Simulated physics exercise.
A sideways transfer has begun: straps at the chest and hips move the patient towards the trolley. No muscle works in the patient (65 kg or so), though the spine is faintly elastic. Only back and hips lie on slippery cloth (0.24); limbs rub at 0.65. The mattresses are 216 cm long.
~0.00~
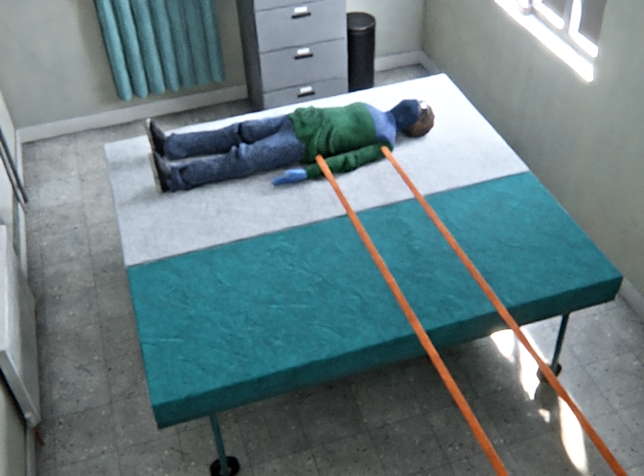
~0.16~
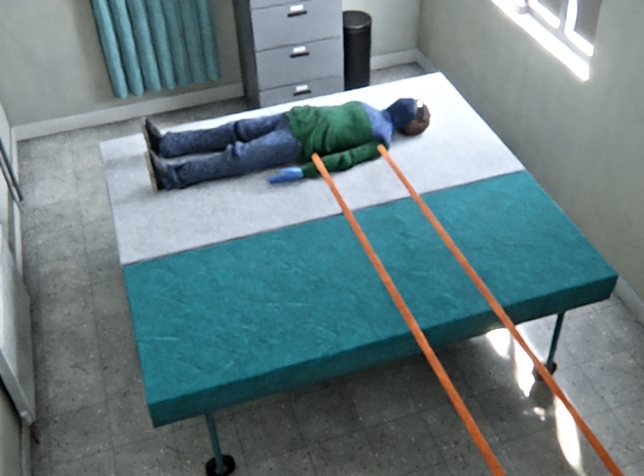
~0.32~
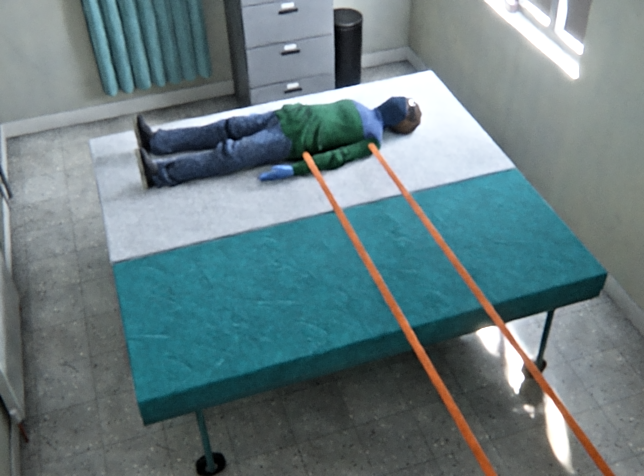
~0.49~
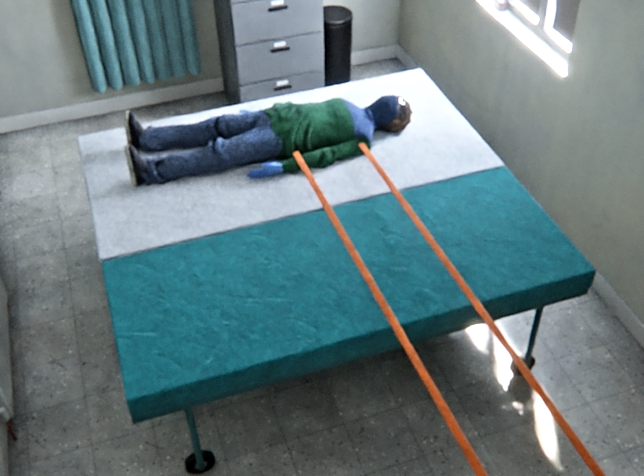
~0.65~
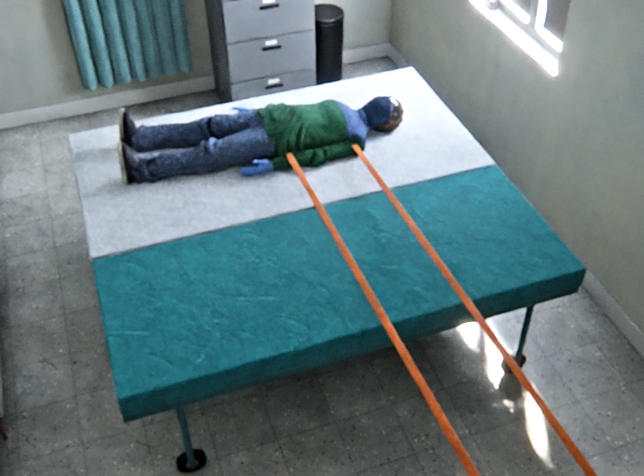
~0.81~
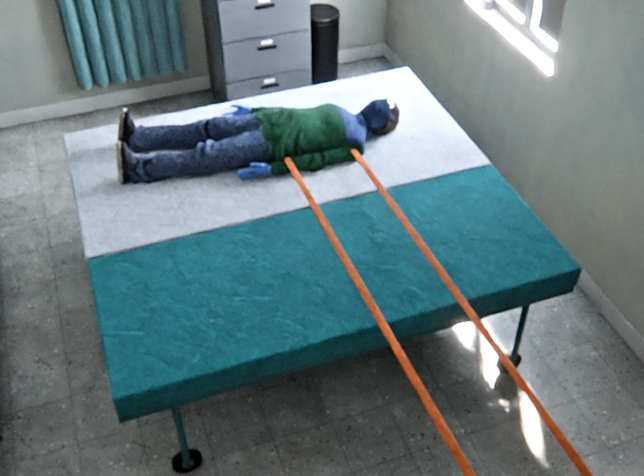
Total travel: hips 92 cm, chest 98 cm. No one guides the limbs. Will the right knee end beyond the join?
In the end the right knee stops short of the join.
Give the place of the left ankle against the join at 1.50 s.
About 48 cm short of it.
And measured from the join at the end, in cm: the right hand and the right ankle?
Right hand 32 short, right ankle 44 short.
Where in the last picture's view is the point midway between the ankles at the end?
Around (208, 186).
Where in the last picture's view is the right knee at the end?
Near (274, 190).
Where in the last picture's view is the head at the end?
At about (463, 214).
After 1.00 s the right knee is 66 cm short of the join, near (207, 137) in the last picture's view.
After 1.50 s the right knee is 50 cm short of the join, near (226, 151) in the last picture's view.
After 2.00 s the right knee is 29 cm short of the join, near (252, 169) in the last picture's view.
When all is still (3.7 s), head crosses the join; left hand crosses the join; right hand stops short of the join; left ankle stops short of the join; right ankle stops short of the join; right knee stops short of the join.
